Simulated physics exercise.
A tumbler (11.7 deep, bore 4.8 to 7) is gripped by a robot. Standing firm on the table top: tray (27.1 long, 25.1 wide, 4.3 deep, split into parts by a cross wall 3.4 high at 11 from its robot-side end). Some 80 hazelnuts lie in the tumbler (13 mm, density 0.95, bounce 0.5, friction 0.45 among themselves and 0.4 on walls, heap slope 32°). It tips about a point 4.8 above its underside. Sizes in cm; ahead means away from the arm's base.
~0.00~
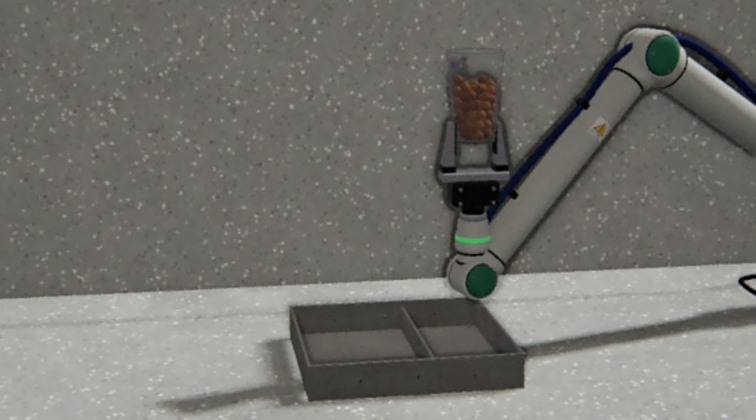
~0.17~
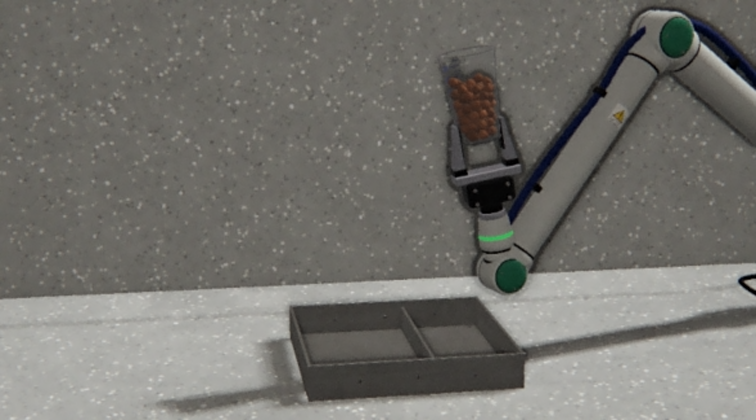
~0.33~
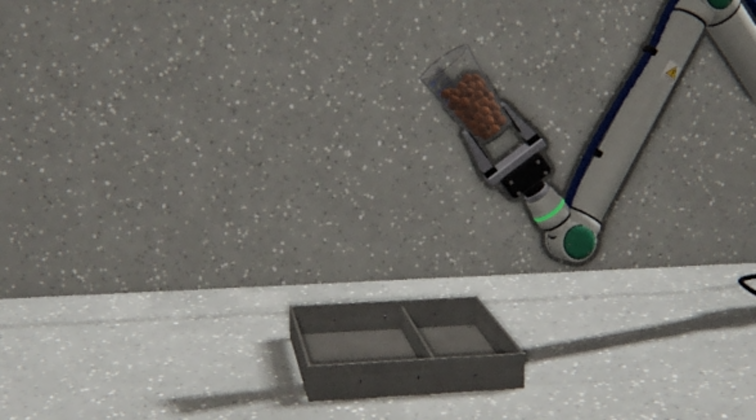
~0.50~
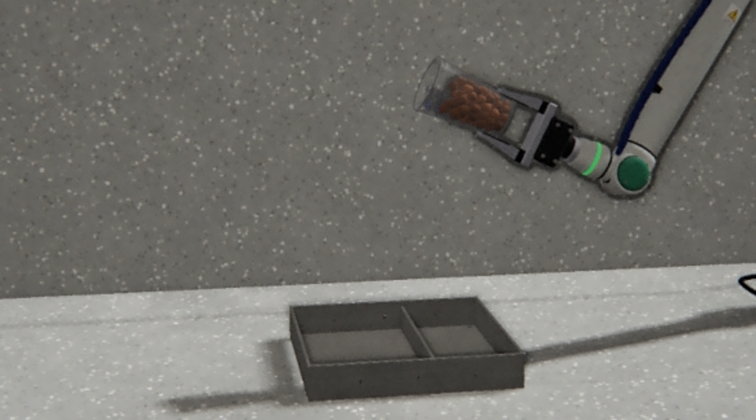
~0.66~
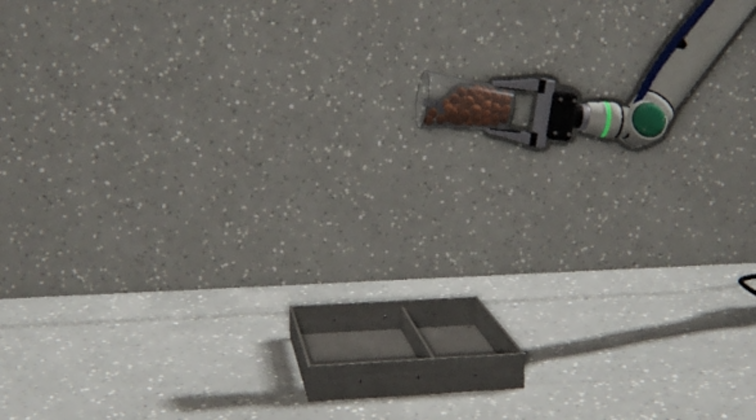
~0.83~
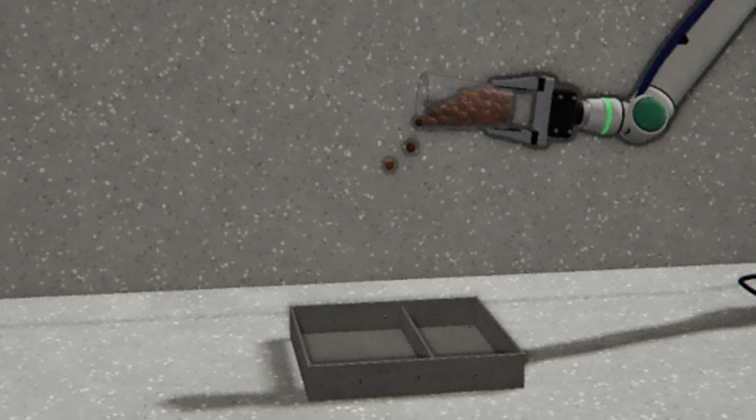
A robot arm tilts a clear tumbler of hazelnuts leftward, and a couple drop out.
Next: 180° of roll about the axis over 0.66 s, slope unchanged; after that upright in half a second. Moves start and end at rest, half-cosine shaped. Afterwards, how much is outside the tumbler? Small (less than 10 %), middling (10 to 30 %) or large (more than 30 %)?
Outside the tumbler the share is middling, 10 to 30 %.
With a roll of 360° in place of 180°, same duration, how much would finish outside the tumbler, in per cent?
In that case some 25 per cent.
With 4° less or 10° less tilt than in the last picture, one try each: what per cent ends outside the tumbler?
Some 10 and 5 per cent.
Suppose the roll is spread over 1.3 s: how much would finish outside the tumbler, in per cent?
It would be near 20 per cent.
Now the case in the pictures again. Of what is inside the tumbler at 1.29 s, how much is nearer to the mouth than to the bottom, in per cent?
Some 35 per cent.
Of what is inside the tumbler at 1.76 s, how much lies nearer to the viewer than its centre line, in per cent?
Roughly 60 per cent.
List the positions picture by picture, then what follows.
Tumbler middle at (475, 97), upright; upper third of the load around (474, 90), from x 455 to 495, top at y 80; 80 in the tumbler, in the first frame.
Tumbler middle at (473, 97), tipped 10°; upper third of the load around (473, 90), from x 455 to 495, top at y 80, in the second frame.
Tumbler middle at (470, 99), tipped 36°; upper third of the load around (471, 93), from x 445 to 500, top at y 80, in the third frame.
Tumbler middle at (468, 102), tipped 65°; upper third of the load around (471, 94), from x 445 to 505, top at y 80, in the fourth frame.
Tumbler middle at (467, 104), tipped 82°; upper third of the load around (477, 96), from x 430 to 505, top at y 90, in the fifth frame.
Tumbler middle at (467, 105), tipped 84°; upper third of the load around (484, 99), from x 390 to 505, top at y 90; 78 in the tumbler, 2 in flight or on a rim, in the sixth frame.
By 1.29 s, tipped 84°, highest piece 37 above the table; 71 in the tumbler, 5 in the far-side part, 4 in flight or on a rim.
By 1.76 s, tipped 37°, highest piece 39 above the table; 65 in the tumbler, 12 in the far-side part, 1 in the robot-side part, 2 in flight or on a rim.
By 2.19 s, upright, highest piece 38 above the table; 65 in the tumbler, 14 in the far-side part, 1 in the robot-side part.
By 2.89 s, upright, highest piece 38 above the table; 65 in the tumbler, 14 in the far-side part, 1 in the robot-side part.
Final count, 65 in the tumbler, 14 in the far-side part, 1 in the robot-side part. That is 19 % outside the tumbler.
